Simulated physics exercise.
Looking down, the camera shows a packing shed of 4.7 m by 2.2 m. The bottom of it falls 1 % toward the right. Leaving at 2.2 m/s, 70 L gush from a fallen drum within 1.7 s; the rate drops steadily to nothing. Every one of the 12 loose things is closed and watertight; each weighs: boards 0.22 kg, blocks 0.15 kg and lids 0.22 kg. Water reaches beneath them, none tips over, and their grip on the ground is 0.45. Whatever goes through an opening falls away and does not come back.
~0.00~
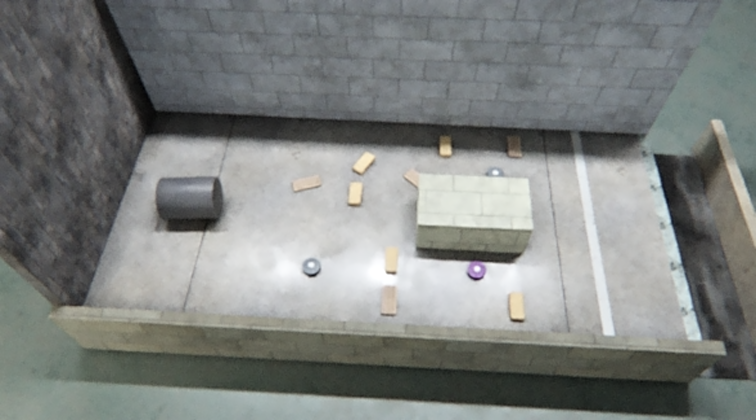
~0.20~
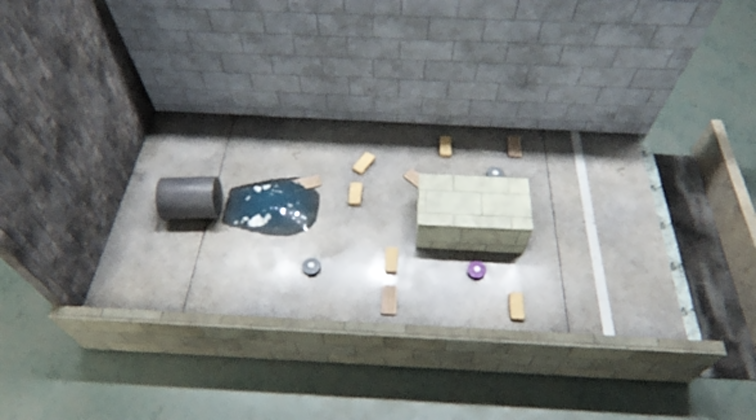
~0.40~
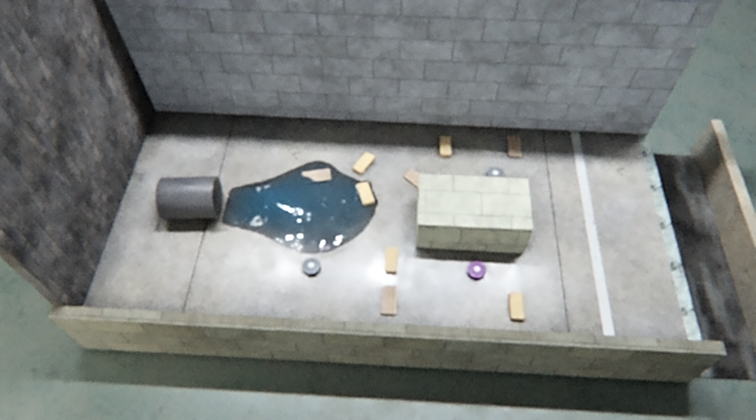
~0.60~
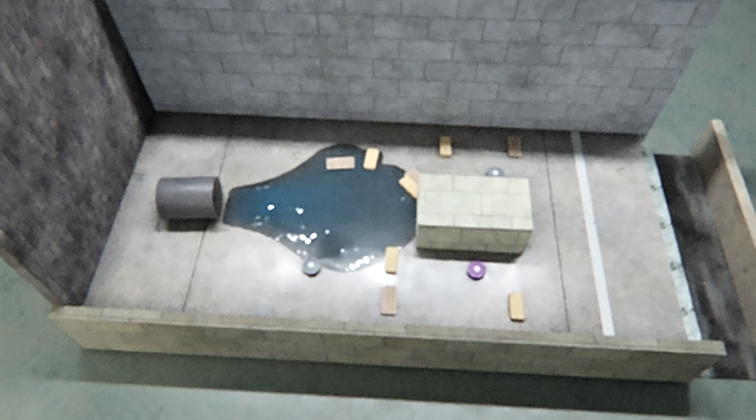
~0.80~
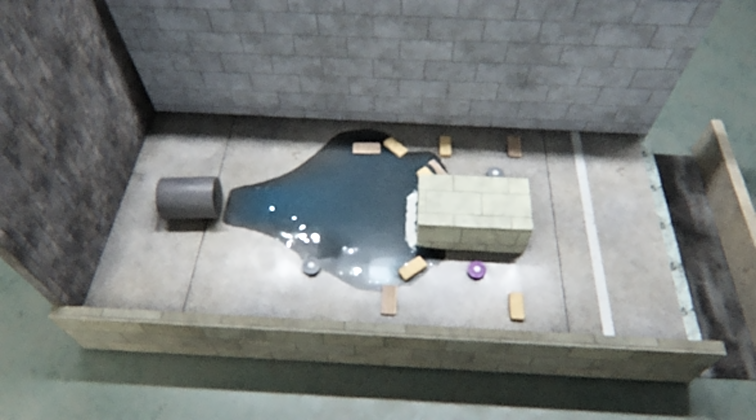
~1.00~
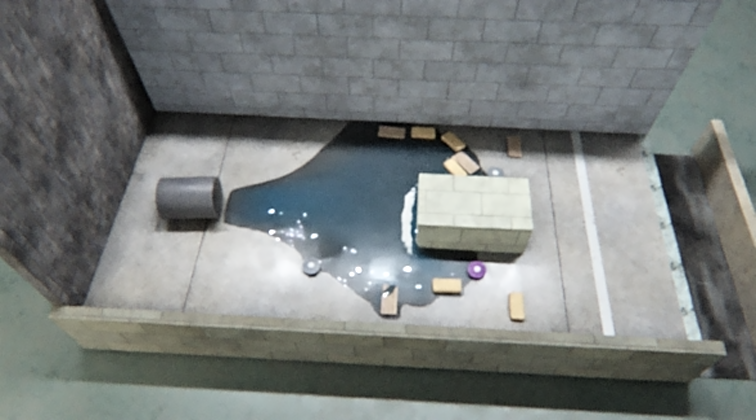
In a walled packing shed, water spreads rightward from a dark pipe, shifting several small blocks.
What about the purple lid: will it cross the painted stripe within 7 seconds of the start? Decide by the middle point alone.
Lab note - purple lid: Not over in time.
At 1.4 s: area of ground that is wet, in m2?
Some 3.5 m2 of it.
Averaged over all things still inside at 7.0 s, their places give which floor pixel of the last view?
They average out to somewhere around (418, 288).
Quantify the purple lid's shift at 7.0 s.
Close to 50 cm by then.
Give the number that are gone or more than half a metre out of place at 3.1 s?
I make it 9.
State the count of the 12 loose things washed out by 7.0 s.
I count 9 of them.
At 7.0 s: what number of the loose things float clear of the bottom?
Of them, 0.
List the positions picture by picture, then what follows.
The first frame shows the purple lid at (477, 269), on the bottom; water covers 0.0 m2; 0 of 12 have shifted.
The second frame shows the purple lid at (477, 269), on the bottom; 0.4 m2 under water; 0 of 12 have shifted.
The third frame shows the purple lid at (477, 269), on the bottom; 0.8 m2 under water; 2 of 12 have shifted.
The fourth frame shows the purple lid at (477, 269) rests on the ground; 1.4 m2 under water; 3 of 12 have shifted.
The fifth frame shows the purple lid at (477, 269), on the bottom; 1.9 m2 under water; 5 of 12 have shifted.
The sixth frame shows the purple lid at (477, 270) rests on the ground; 2.5 m2 under water; 6 of 12 have shifted.
After 1.4 s the purple lid is near (506, 272), 0.2 m from its start, aground; 0 of 12 are over the mark; 5 afloat.
After 3.1 s the purple lid is near (533, 273), 0.5 m from its start, aground; 8 of 12 are over the mark; 2 afloat.
After 4.9 s the purple lid is near (533, 273), 0.5 m from its start, aground; 9 of 12 are over the mark; 0 afloat.
After 7.0 s the purple lid is near (533, 273), 0.5 m from its start, aground; 9 of 12 are over the mark; 0 afloat.
